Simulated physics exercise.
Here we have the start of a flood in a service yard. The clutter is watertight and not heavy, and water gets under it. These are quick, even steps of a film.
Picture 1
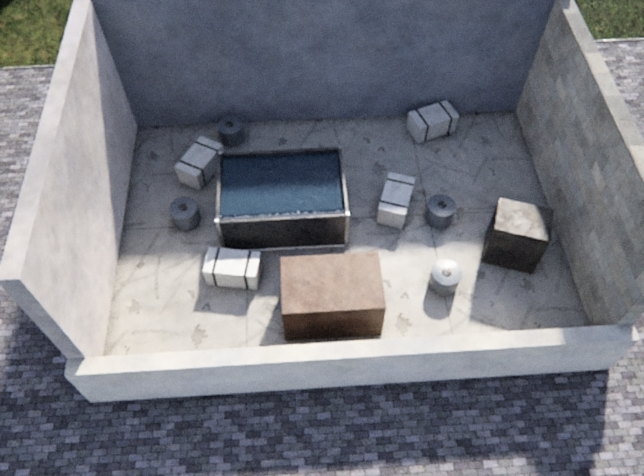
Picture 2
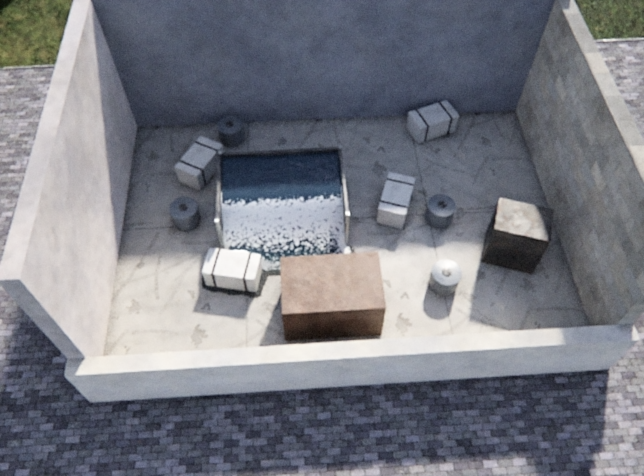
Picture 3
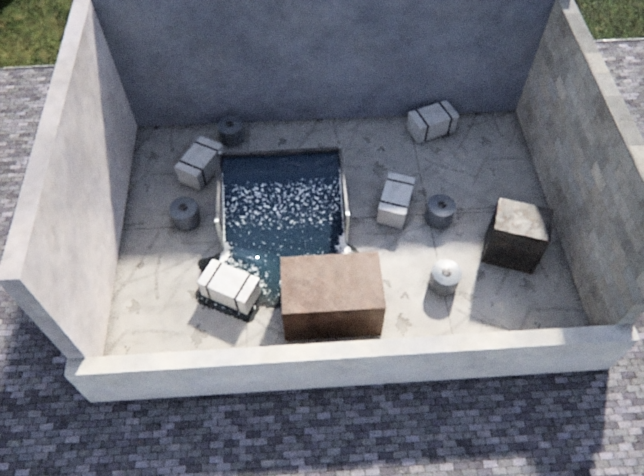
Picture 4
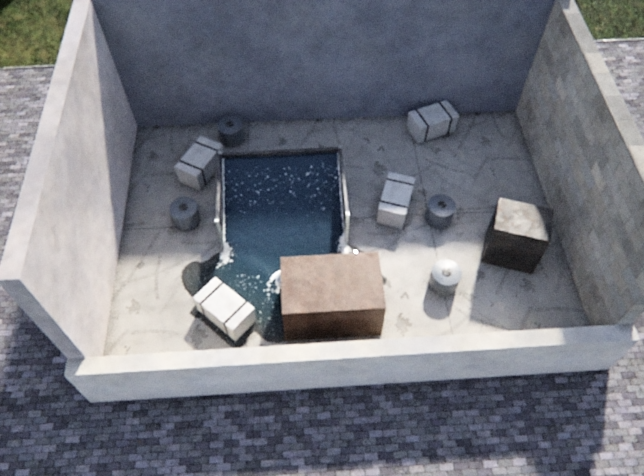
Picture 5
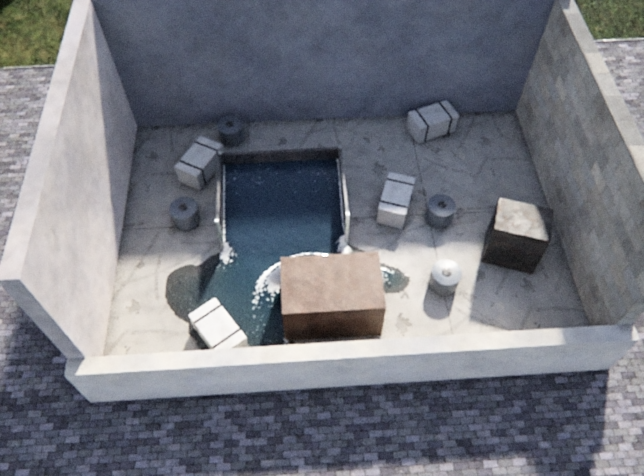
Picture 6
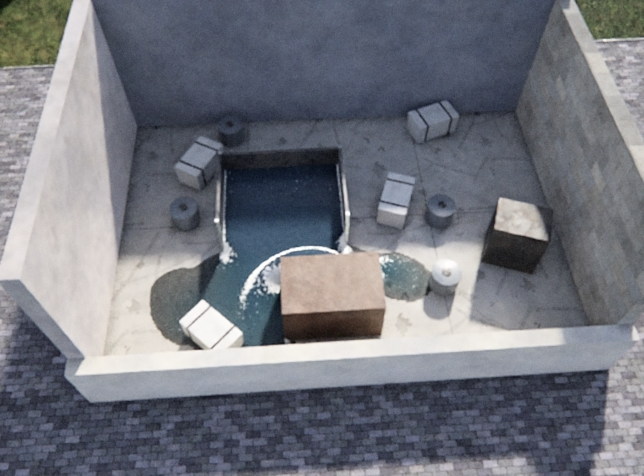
Water surges from the front of a dark tank left of centre in a walled, pale-floored yard seen from a fixed high view, first foaming white, then spreading in a dark blue sheet. It pushes a white strapped trunk forward and slightly left, turning it toward the front wall, and curls around a brown block. Grey tubs, other pale trunks and a dark block at right stay still.
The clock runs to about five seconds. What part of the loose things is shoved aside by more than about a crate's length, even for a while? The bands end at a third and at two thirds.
Share: At least two thirds.
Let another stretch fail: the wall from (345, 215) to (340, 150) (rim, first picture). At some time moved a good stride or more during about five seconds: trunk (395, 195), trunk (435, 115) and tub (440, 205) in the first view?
In that order: Shifted that much, that far or more, yes.
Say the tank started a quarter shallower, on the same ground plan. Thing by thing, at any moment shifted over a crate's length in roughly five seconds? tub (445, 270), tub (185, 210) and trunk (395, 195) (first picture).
In that order: Moved that far, shifted that much, under that.
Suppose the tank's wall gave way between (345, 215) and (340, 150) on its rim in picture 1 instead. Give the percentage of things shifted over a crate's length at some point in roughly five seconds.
Close to 50 %.
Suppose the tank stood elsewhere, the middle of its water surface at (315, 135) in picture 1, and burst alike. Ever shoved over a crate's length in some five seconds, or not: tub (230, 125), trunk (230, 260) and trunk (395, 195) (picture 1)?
In that order: Under that, yes, swept aside.
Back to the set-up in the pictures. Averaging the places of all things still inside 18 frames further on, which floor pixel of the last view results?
Near (341, 191).
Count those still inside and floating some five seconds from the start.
I count 6.
A moment on, 1 of 8 are well off their spots; 0 afloat.
Next, 3 of 8 are well off their spots; 2 afloat.
Later, 3 of 8 are well off their spots; 3 afloat.
In the end, 6 of 8 are well off their spots, and 6 have been at some point; 6 afloat.
